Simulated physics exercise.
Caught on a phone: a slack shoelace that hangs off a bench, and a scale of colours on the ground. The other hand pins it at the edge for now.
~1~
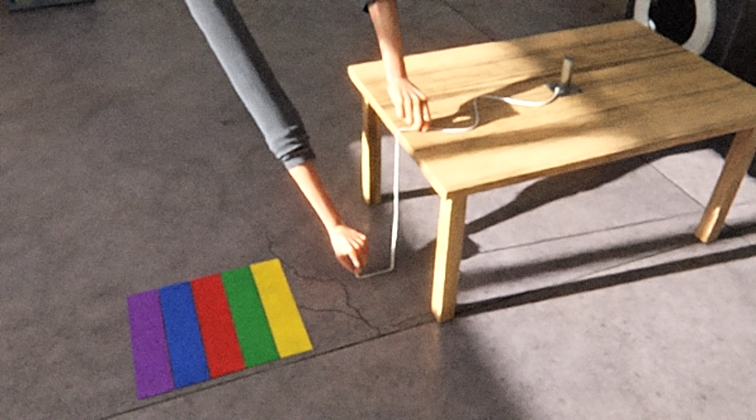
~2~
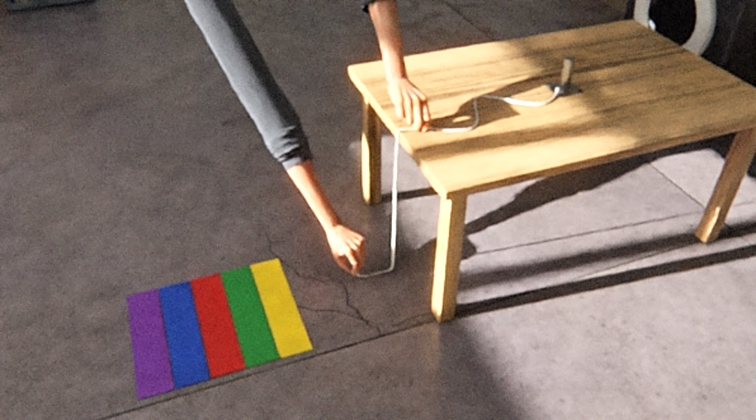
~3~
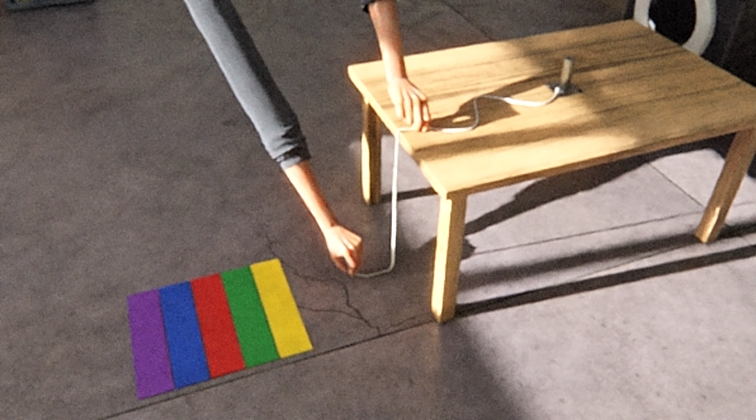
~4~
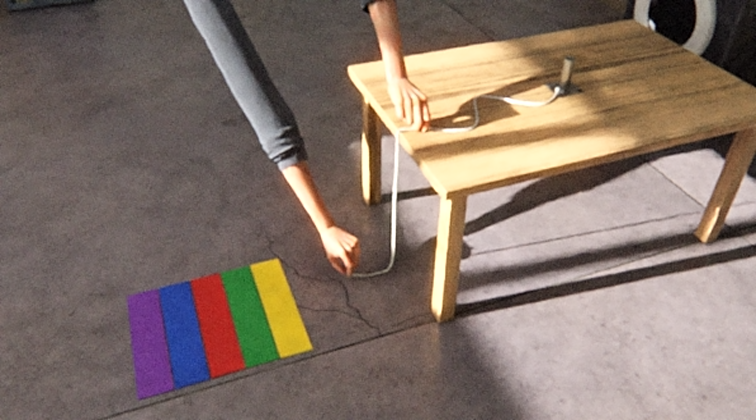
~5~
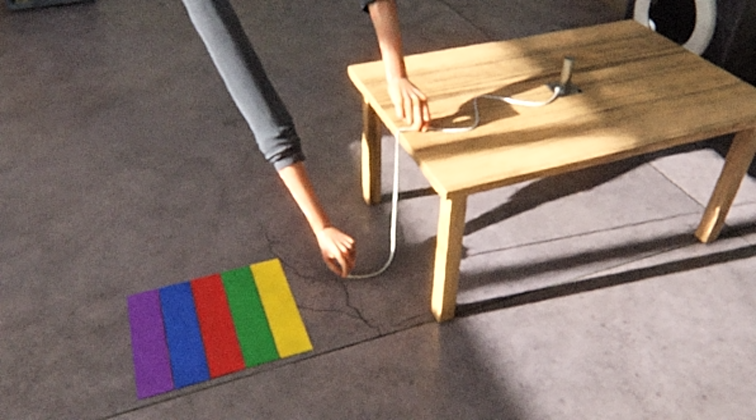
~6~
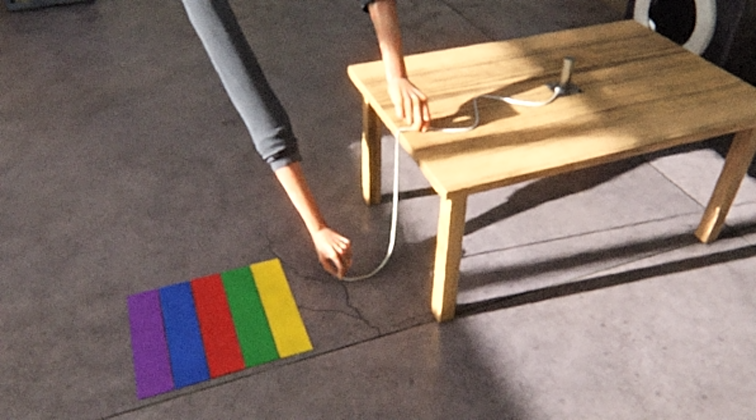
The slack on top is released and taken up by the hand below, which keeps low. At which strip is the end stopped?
The blue one.
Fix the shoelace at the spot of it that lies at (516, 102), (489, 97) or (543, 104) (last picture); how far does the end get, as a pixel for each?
In that order: (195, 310), (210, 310) and (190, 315).
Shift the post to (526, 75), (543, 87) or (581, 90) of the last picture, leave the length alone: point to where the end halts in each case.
In that order: (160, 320), (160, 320) and (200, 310).
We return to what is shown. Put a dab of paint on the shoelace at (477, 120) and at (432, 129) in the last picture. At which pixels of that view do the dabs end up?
They go to (427, 120) and to (378, 147).
A little later, end near (247, 299); over green.
Next, end near (205, 310); over red.
When it is tight, end near (181, 316); over blue. It halts on the blue strip.
